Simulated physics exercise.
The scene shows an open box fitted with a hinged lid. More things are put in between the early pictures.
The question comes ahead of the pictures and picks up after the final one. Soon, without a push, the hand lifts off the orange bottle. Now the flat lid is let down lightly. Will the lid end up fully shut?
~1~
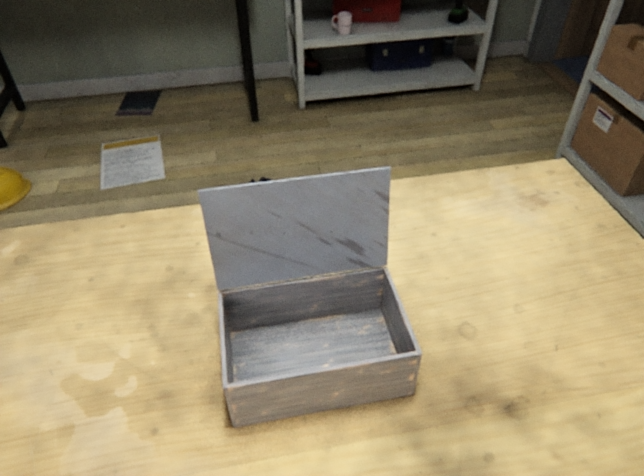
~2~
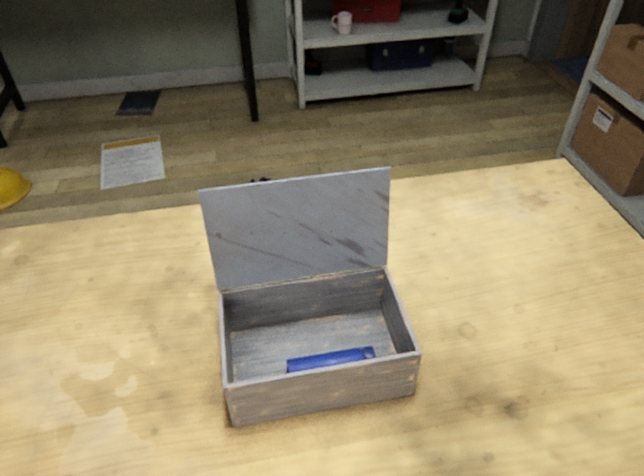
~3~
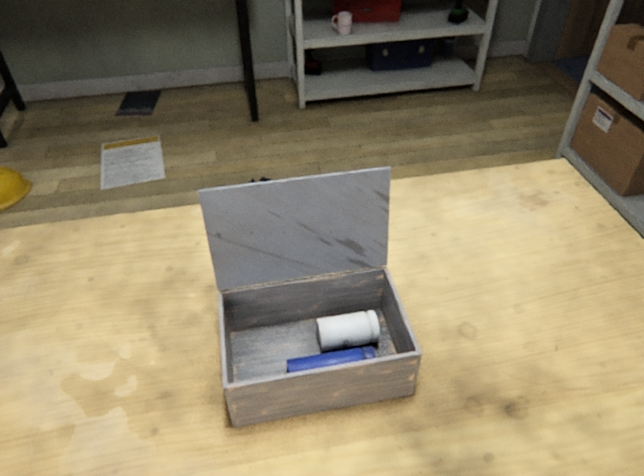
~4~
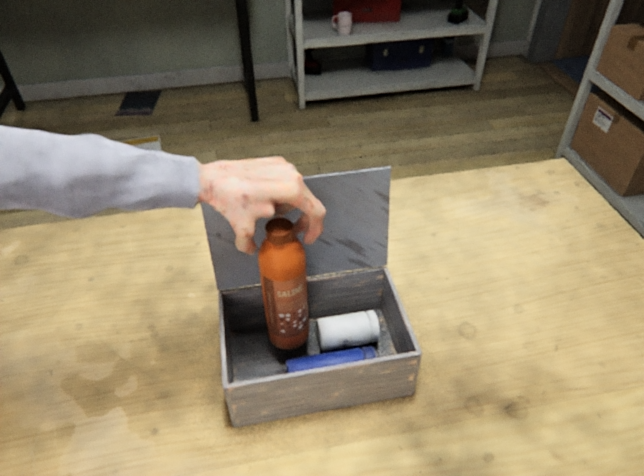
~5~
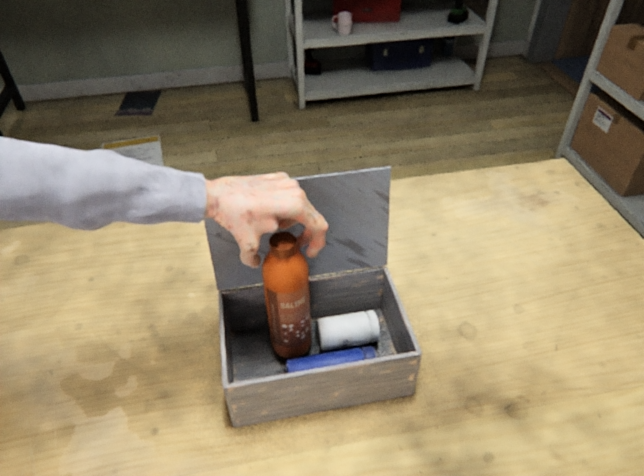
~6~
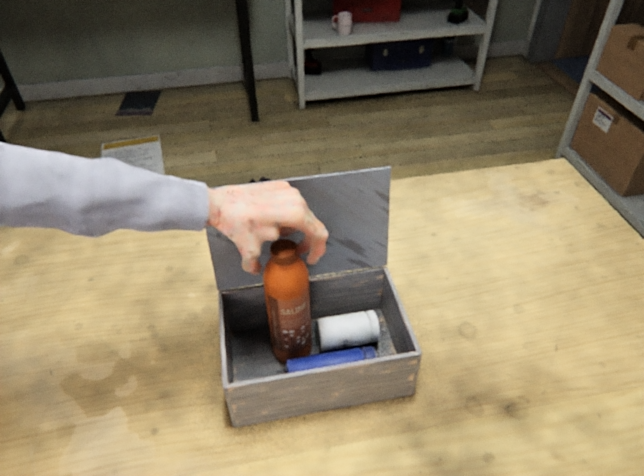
No.
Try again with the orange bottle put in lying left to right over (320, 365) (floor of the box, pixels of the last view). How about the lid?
After that, the lid lies down snugly.
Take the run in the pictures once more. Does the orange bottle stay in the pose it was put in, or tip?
Well, it ends up skewed.
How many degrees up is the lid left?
Around 25 degrees.
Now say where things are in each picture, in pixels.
In the first frame, the last thing is not in view yet.
In the second frame, the last thing is not in view yet.
In the third frame, the last thing is not in view yet; white shaker (348, 331).
The fourth frame shows still above its spot; orange bottle (285, 285); white shaker (348, 331).
The fifth frame shows still above its spot; orange bottle (288, 297); white shaker (348, 331).
The sixth frame shows in place under the hand; orange bottle (288, 303); white shaker (348, 331).
Then, 1.20 s after the last picture, lid starting down.
Then, 1.70 s after the last picture, lid 57° above the rim; orange bottle tipped 12° from how it was near (290, 314).
Then, 2.00 s after the last picture, lid 30° above the rim; orange bottle tipped 40° from how it was near (296, 346).
Then, 3.30 s after the last picture, lid 26° above the rim; orange bottle tipped 42° from how it was near (296, 346); blue shaker rolled a little.
At rest, lid 26° above the rim; tipped over in the box, orange bottle; the other 2 in place. Seen from the same camera at the end, orange bottle near (296, 346).
